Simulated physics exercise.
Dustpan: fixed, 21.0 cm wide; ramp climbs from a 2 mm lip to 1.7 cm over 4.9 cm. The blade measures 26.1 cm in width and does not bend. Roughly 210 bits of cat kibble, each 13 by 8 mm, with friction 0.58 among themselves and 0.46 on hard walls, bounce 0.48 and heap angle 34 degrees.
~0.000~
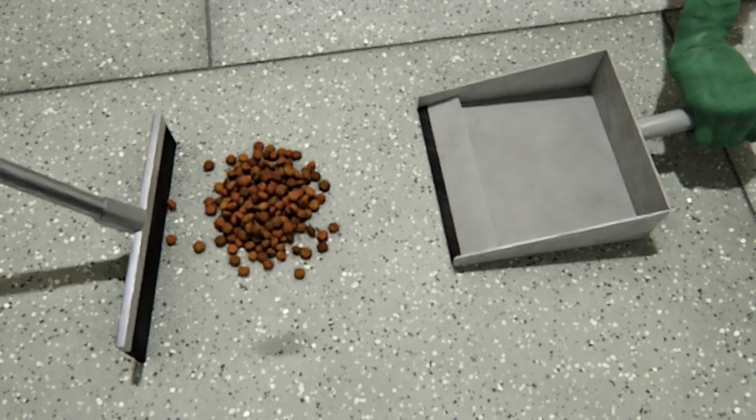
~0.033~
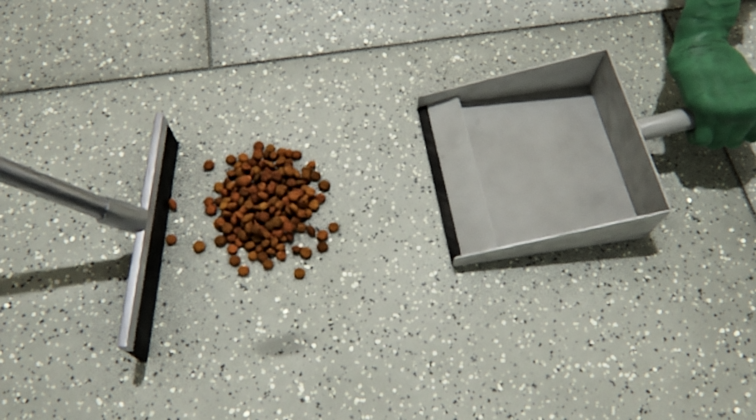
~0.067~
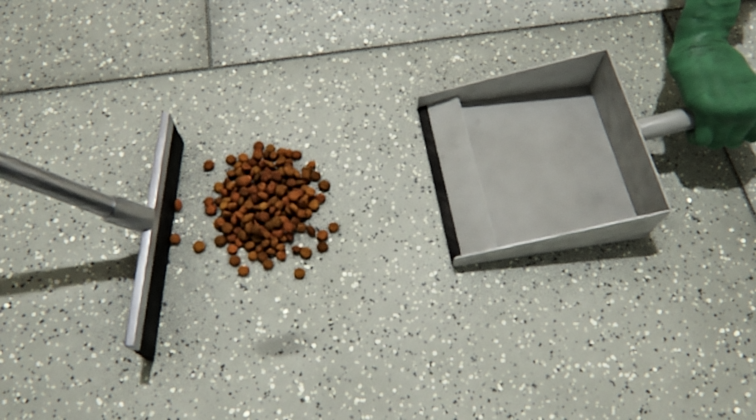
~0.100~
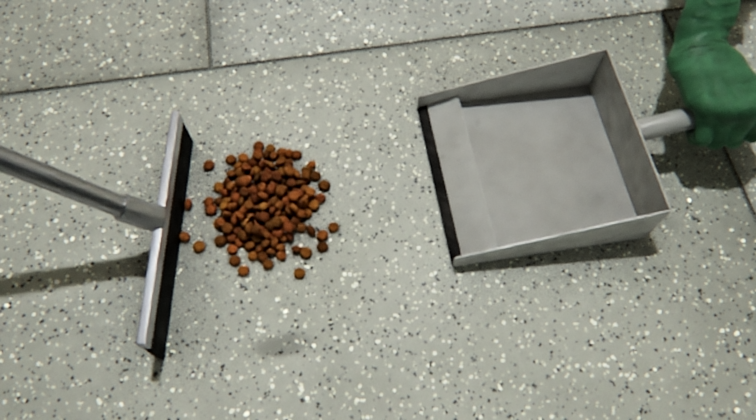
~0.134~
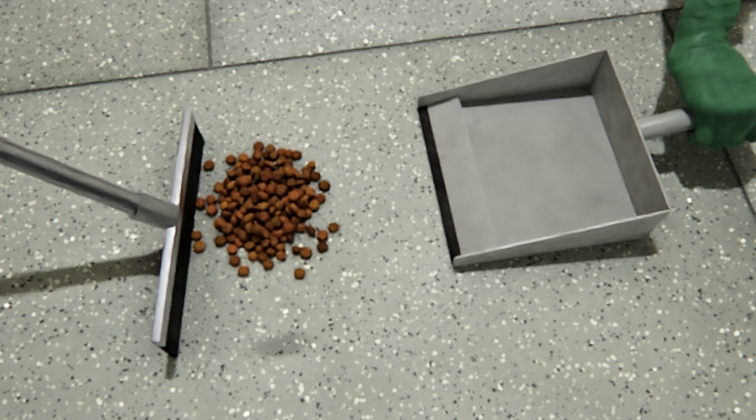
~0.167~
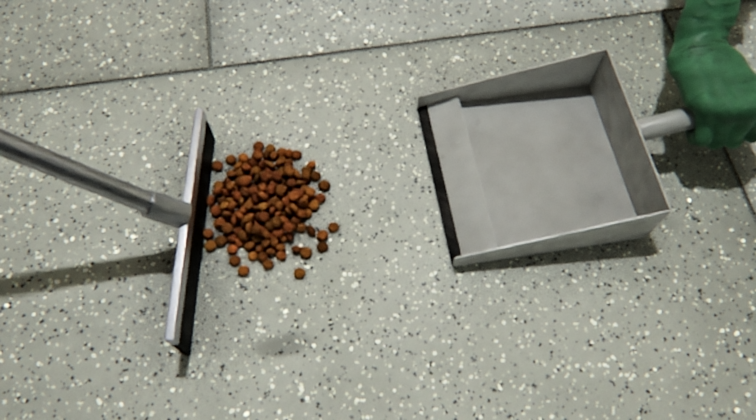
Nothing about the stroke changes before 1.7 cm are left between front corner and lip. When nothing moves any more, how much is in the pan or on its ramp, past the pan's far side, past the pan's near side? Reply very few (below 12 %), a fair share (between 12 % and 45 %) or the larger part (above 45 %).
In the pan or on its ramp - a fair share; past the pan's far side - very few; past the pan's near side - very few.
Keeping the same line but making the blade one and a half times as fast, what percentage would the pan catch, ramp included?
Roughly 35 in a hundred.
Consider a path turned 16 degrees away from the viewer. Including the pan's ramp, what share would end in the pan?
It comes to roughly 20 in a hundred.
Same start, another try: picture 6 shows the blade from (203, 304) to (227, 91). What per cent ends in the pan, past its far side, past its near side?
Split: Pan = 15, far = 15, near = 5.
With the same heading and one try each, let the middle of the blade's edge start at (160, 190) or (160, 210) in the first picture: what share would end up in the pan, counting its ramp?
First try about 20 per cent, second about 30 per cent.
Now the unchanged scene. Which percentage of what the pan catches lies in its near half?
Estimate: Close to 40 %.
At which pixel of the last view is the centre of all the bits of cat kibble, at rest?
Roughly pixel (433, 187).
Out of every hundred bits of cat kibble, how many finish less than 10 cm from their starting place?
Roughly 0 in a hundred.
After 0.46 s, middle of the blade 16 cm from the lip; 0 % over the lip, far side 0 %, near side 0 %.
After 0.65 s, middle of the blade 8 cm from the lip; 0 % over the lip, far side 0 %, near side 5 %.
After 0.97 s, middle of the blade 4 cm from the lip; 35 % over the lip, far side 0 %, near side 5 %.
In the end, at 1.3 s, pan 35 %, far side 0 %, near side 5 %, in front of the lip or behind the blade 60 %.
